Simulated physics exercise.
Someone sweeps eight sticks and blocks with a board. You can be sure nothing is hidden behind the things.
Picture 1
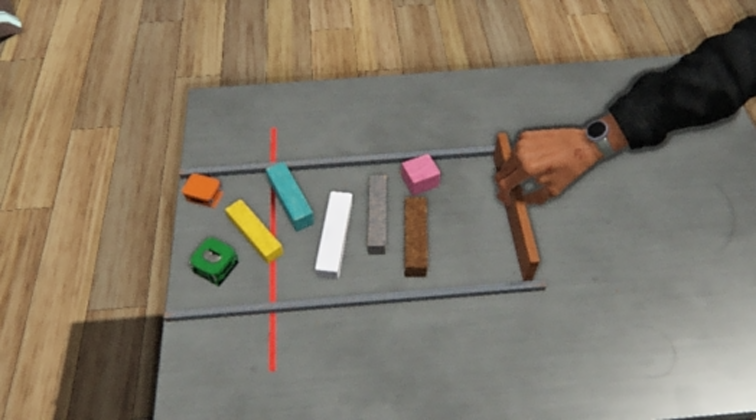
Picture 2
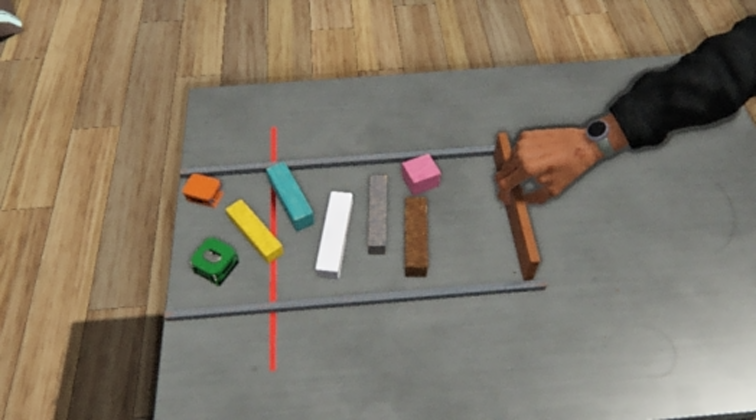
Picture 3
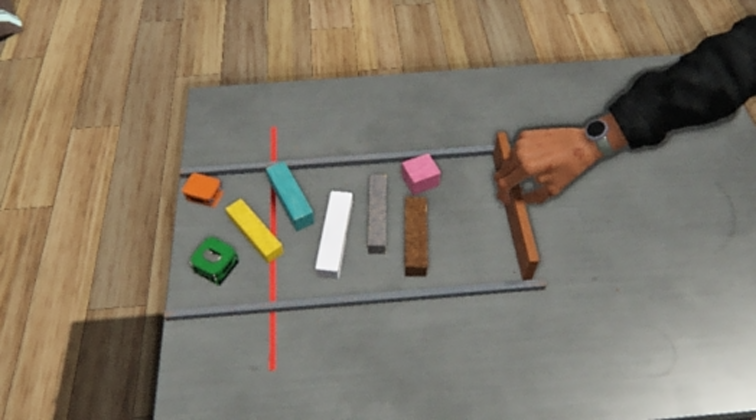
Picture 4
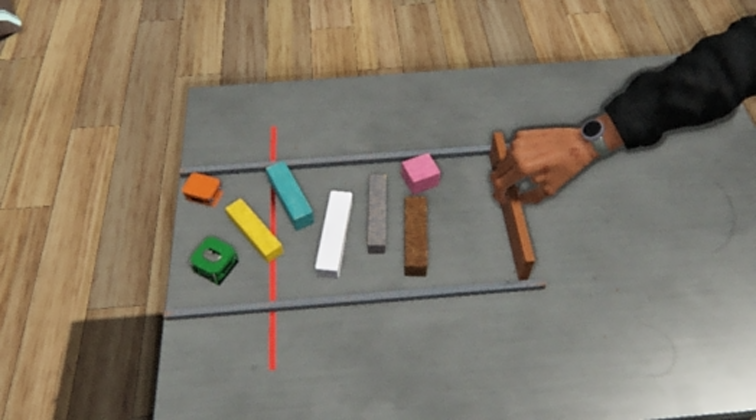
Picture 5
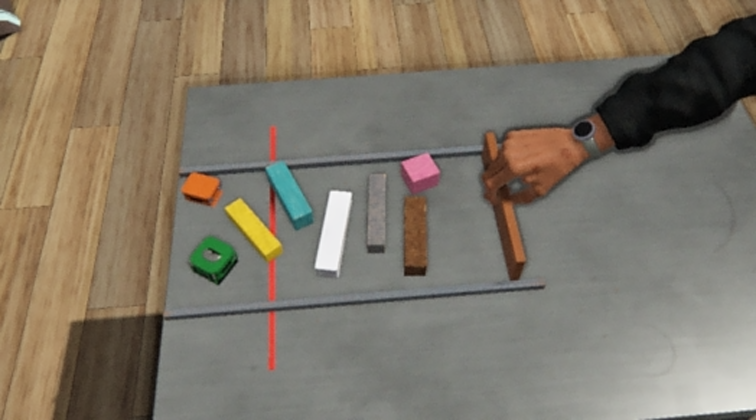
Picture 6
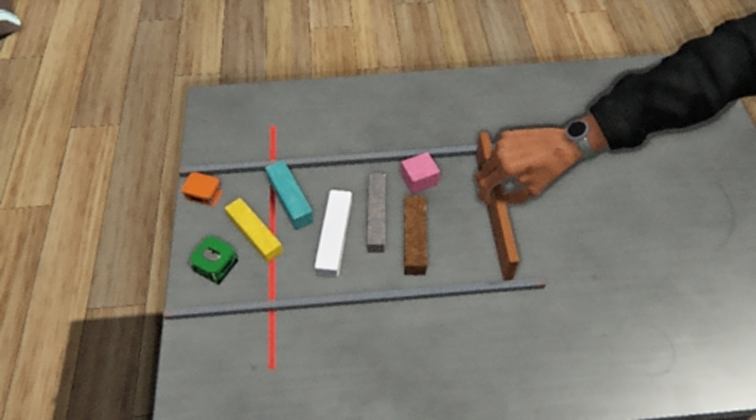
We see a hand holding a brown board upright at the right of eight colourful sticks and blocks between two rails on a grey table; after staying still, it slides the board slightly left, while the pieces stay put.
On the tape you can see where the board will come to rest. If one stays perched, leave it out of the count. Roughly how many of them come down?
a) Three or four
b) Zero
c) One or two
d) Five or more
Zero (b).
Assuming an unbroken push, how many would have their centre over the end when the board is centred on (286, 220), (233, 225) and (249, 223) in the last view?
In order, that gives 0, then 4, then 3.
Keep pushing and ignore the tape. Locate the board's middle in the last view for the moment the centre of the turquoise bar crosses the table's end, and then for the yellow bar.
The turquoise bar gives roughly (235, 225), the yellow bar roughly (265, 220).
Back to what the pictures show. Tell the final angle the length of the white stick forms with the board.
Angle: Close to 10 degrees.
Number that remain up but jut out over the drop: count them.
Expected count: 3.
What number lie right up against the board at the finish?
It adds up to 2.
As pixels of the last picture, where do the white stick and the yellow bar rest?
White stick: About (219, 249); yellow bar: About (179, 241).
Soon after, none off yet; orange case at rest near (202, 190); green case at rest near (214, 260); yellow bar at rest near (253, 230).
After that, none off yet; orange case at rest near (202, 190); green case at rest near (214, 260); yellow bar displaced a little near (241, 235).
In the end, the number that fall off is zero.
